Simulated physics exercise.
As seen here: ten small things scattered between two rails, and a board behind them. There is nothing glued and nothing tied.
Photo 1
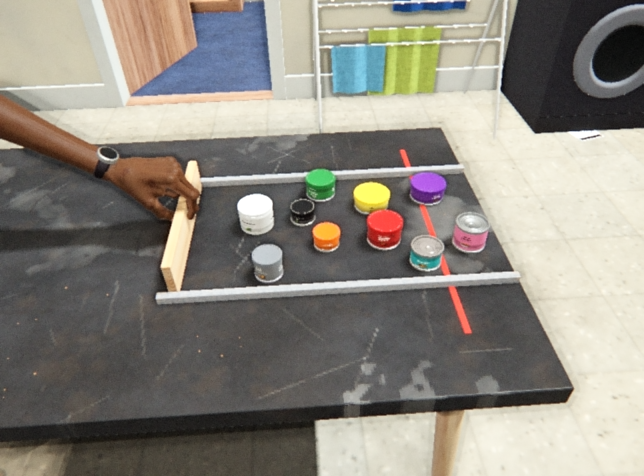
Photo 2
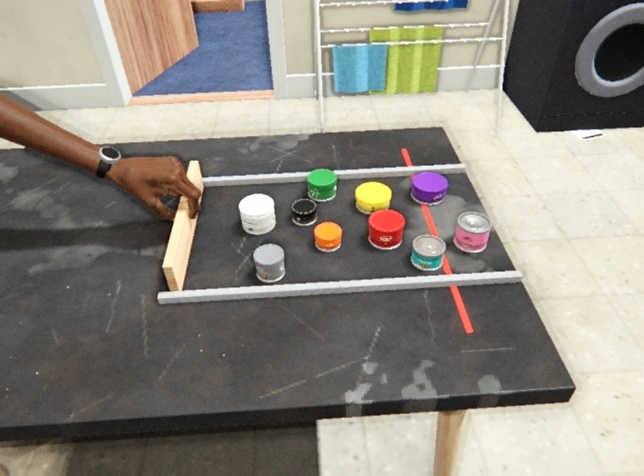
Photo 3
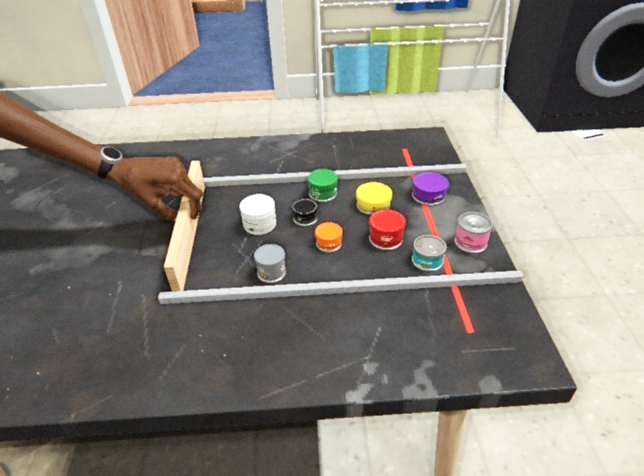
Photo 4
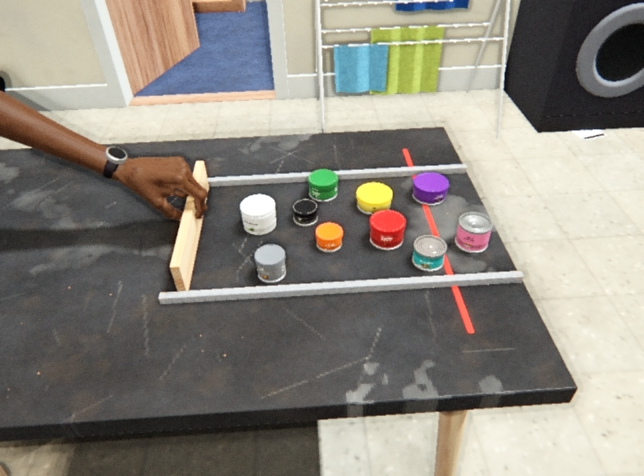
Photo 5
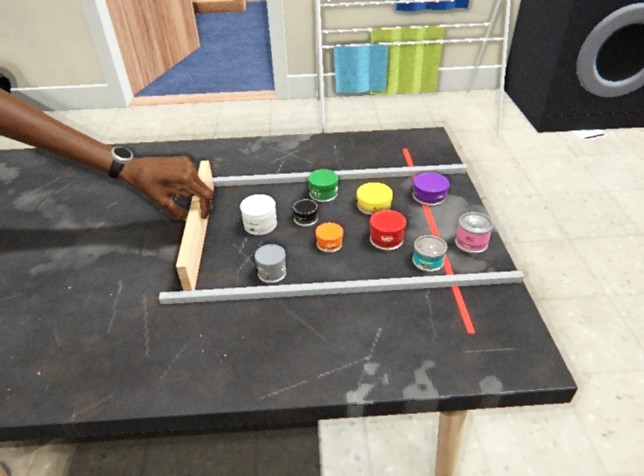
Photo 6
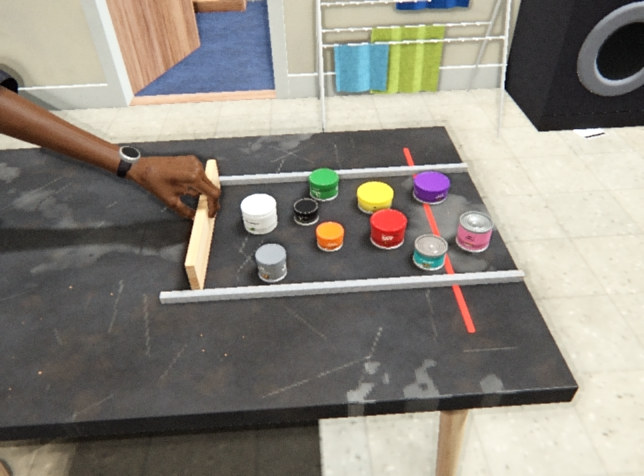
On a dark table, a hand slides a wooden board slightly right toward small colored pots.
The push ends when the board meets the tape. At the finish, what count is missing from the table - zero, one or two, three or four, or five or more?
Missing: One or two.
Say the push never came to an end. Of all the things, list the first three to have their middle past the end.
They are the purple tin, then the pink pot, then the yellow tin.
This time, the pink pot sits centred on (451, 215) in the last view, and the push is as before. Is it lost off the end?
From that start the object is safe.
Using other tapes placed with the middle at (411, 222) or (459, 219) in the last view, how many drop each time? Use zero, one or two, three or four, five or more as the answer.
Taking the two places in turn, it's zero; five or more.
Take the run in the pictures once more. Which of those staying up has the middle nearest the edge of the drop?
Yellow tin ends nearest.
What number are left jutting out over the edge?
Looks like 1 of them.
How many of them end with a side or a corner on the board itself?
That would be 5 of them.
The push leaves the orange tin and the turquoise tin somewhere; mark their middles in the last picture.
Roughly (451, 230); the other one roughly (487, 246).
Early on, none off yet; pink pot at rest near (474, 232); purple tin at rest near (431, 188); turquoise tin at rest near (430, 253).
A while later, none off yet; pink pot at rest near (474, 232); purple tin at rest near (435, 187); turquoise tin at rest near (430, 253).
Finally, the number that fall off is one or two; lost, purple tin and pink pot.
